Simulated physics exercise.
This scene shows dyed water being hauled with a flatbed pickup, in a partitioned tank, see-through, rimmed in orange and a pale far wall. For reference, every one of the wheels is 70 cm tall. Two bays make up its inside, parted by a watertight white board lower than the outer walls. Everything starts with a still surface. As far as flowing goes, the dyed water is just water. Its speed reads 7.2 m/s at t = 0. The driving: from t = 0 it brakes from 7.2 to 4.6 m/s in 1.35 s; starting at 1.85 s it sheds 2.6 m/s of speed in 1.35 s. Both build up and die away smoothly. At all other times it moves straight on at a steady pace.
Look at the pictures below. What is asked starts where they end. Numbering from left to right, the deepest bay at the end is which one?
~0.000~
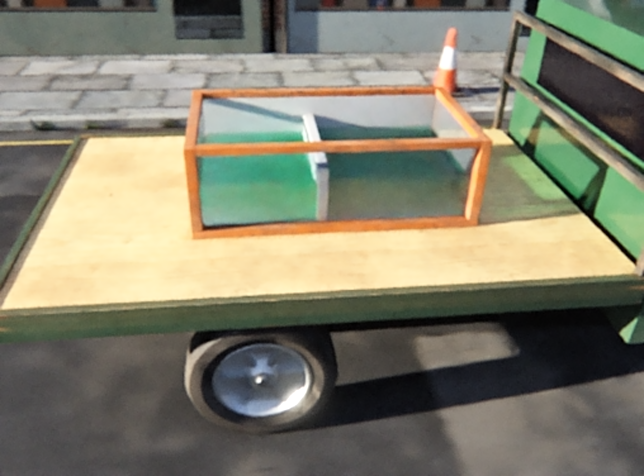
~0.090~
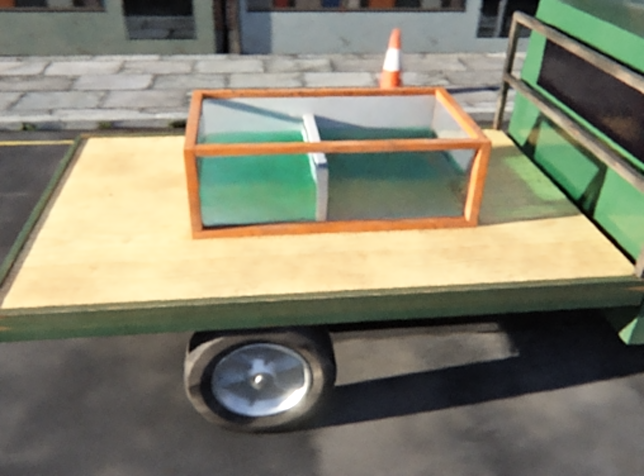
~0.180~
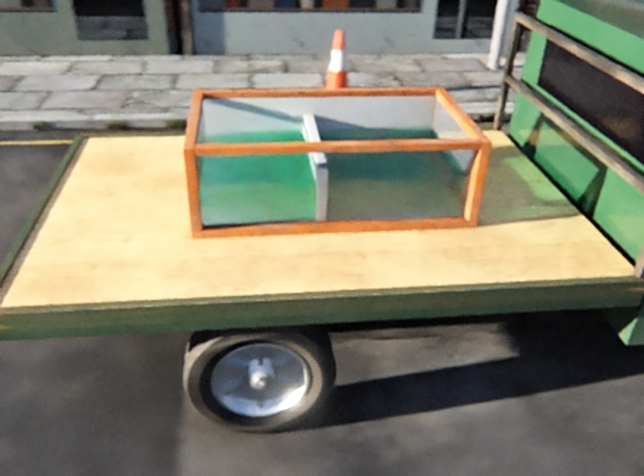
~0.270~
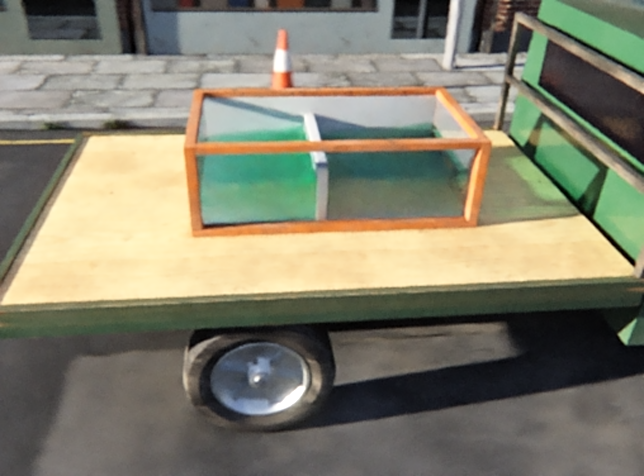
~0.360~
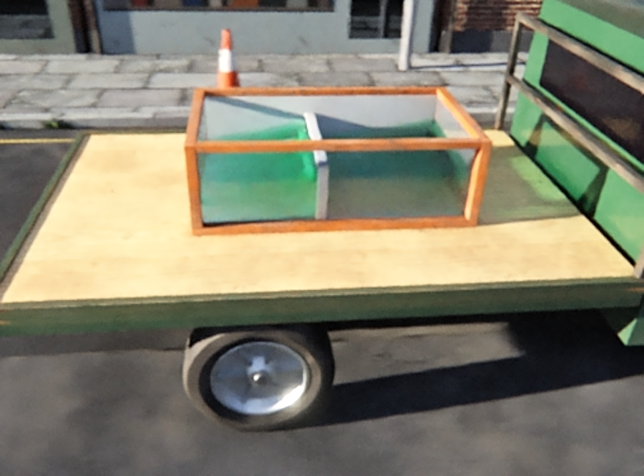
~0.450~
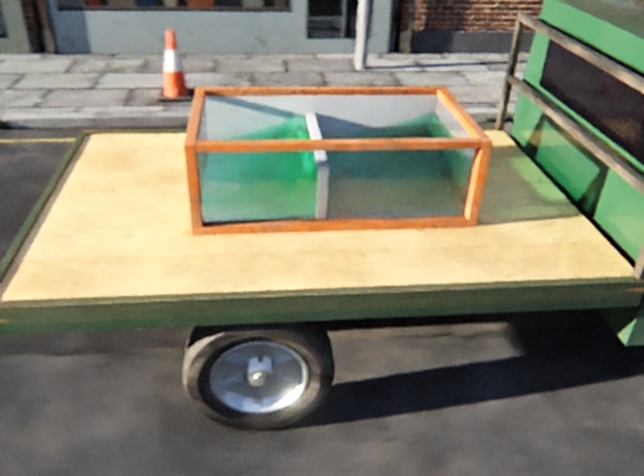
I would say the second bay.
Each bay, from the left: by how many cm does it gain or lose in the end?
1 cm down, 1 cm up.
After 1.35 s left to right it is 20, 21 cm deep.
After 2.45 s left to right it is 20, 21 cm deep.
After 3.75 s left to right it is 20, 21 cm deep.
After 6.18 s left to right it is 20, 21 cm deep.
